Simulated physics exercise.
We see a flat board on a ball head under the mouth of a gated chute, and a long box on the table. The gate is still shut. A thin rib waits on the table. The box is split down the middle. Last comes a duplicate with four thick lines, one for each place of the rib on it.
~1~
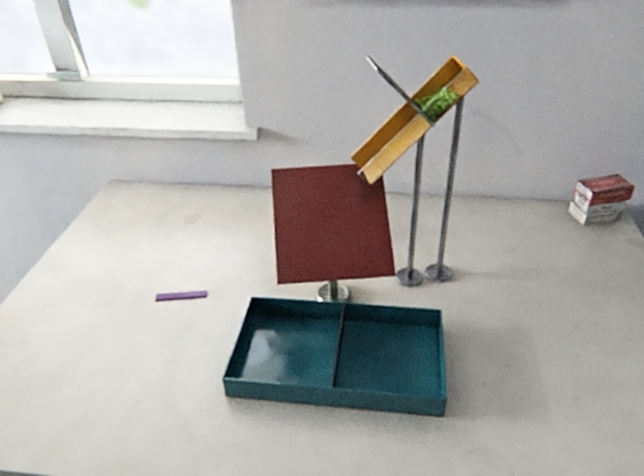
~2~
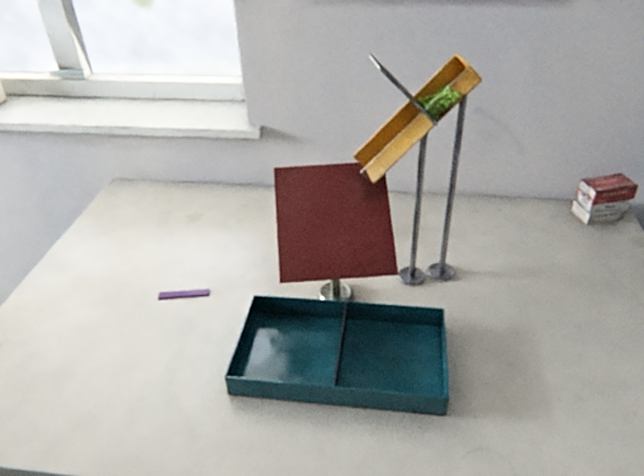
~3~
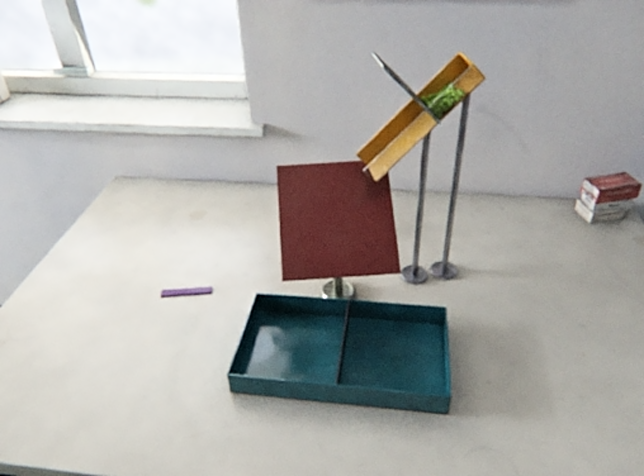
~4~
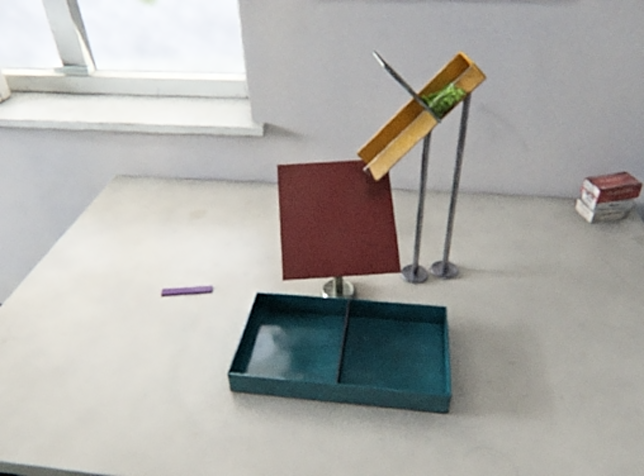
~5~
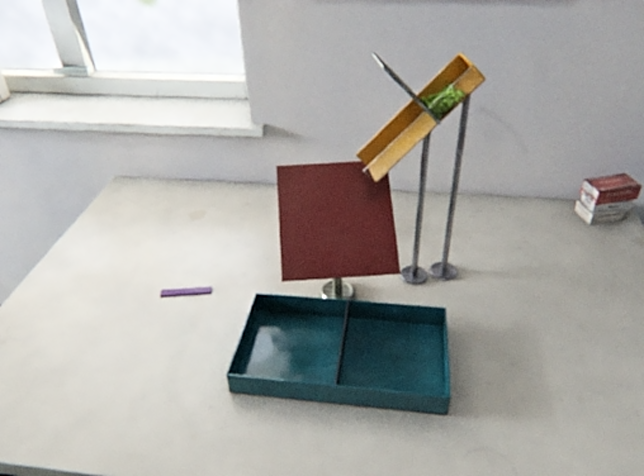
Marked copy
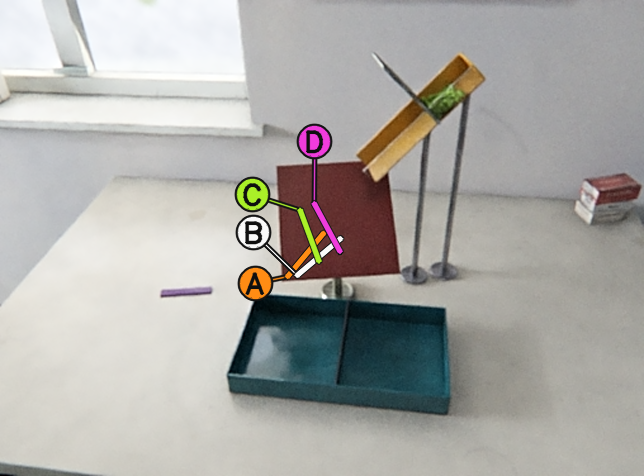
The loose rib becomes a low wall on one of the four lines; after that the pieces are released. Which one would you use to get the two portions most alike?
The answer is line C.
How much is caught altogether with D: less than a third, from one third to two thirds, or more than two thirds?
It is more than two thirds.
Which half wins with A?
Left.
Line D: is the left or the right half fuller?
Right.
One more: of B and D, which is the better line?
B.
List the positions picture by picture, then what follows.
In the first picture, load behind the gate (435, 107), dried peas; lip of the chute (367, 176), sloping fairly steeply.
In the second picture, middle of the board (334, 219), tilted fairly steeply; middle of its low edge (339, 279); of its high edge (329, 164).
In the third picture, front corners of the box (227, 374) and (451, 396); front end of its middle wall (336, 385); gate still shut (417, 98).
In the fourth picture, middle of the load (442, 103); lip (373, 173).
In the fifth picture, middle of the load (442, 105); lip (372, 174).
On the marked copy, line A from (323, 233) to (287, 276); line B from (340, 238) to (297, 275); line C from (300, 210) to (318, 261); line D from (314, 203) to (339, 251).
If A is chosen, of what is caught, the larger part in the left half, about a tenth in the right.
If B is chosen, of what is caught, the larger part in the left half, roughly a quarter in the right.
If C is chosen, of what is caught, roughly two thirds in the left half, roughly a third in the right.
If D is chosen, of what is caught, just a few in the left half, almost all in the right.
